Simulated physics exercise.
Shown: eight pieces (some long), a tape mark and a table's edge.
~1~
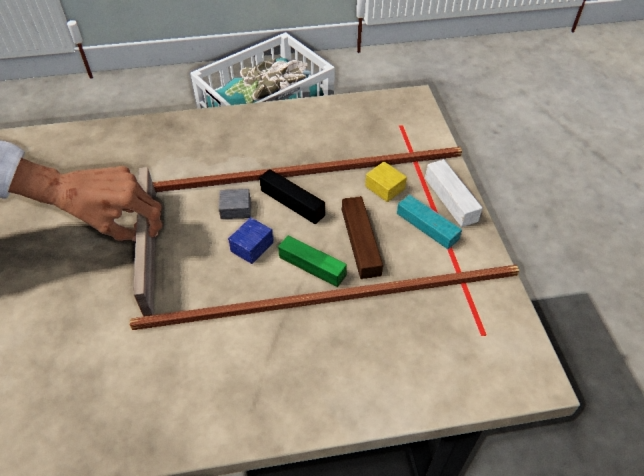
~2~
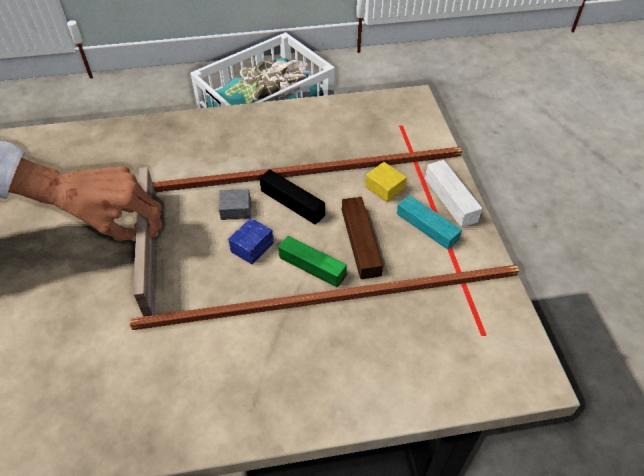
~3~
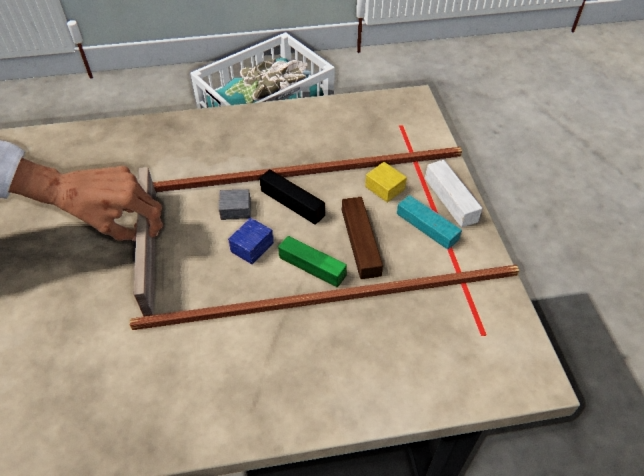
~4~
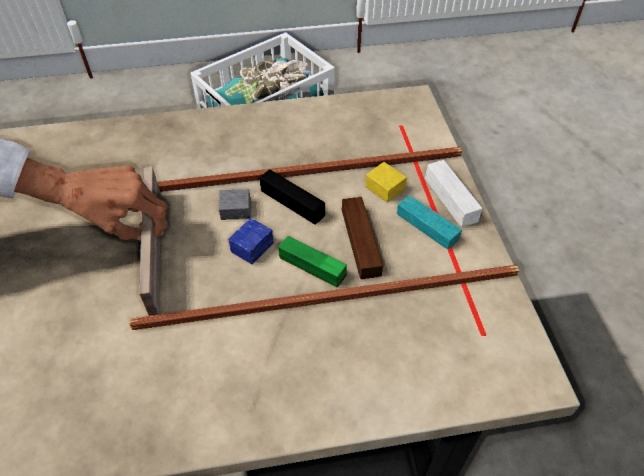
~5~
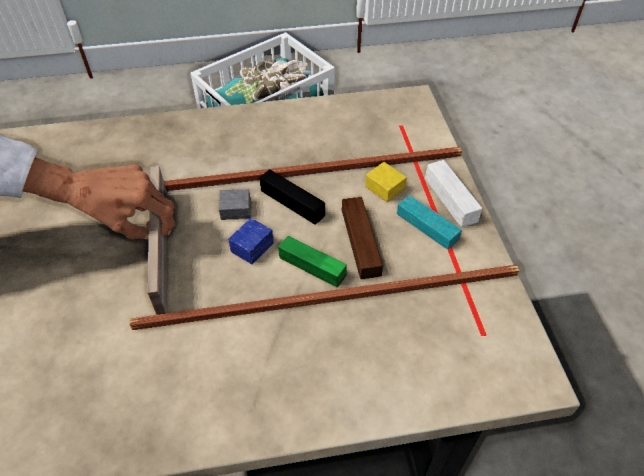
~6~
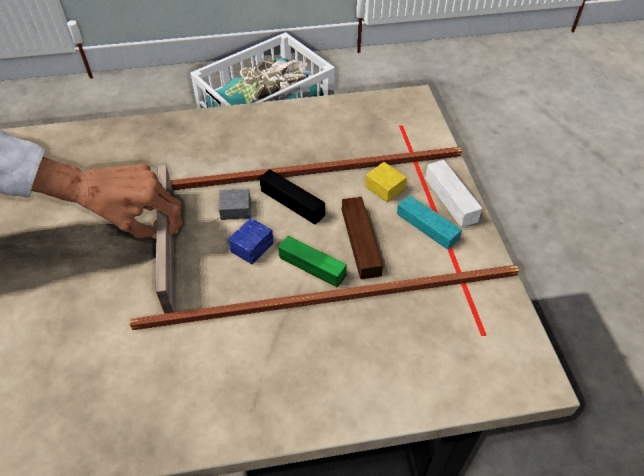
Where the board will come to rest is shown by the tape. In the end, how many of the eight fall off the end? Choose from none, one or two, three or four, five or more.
Final count: Three or four.
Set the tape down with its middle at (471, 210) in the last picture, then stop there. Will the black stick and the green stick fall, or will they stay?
The black stick comes down, the green stick is kept.
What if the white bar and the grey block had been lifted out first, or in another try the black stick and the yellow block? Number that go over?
1 for the first case, 2 for the second.
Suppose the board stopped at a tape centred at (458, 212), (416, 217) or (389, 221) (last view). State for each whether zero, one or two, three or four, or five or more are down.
For each place: Five or over; either one or two; zero.
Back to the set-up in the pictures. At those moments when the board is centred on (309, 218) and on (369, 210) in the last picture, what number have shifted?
Answer - first 5, then 8.
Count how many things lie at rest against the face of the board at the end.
3 of them.
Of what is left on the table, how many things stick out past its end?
It would come to 1.
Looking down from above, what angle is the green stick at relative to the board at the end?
Roughly 0° out of line.
A little later, none off yet; white bar at rest near (452, 193); turquoise bar at rest near (428, 222); yellow block at rest near (386, 182).
When it is over, the number that fall off is three or four; down, yellow block, turquoise bar and white bar.
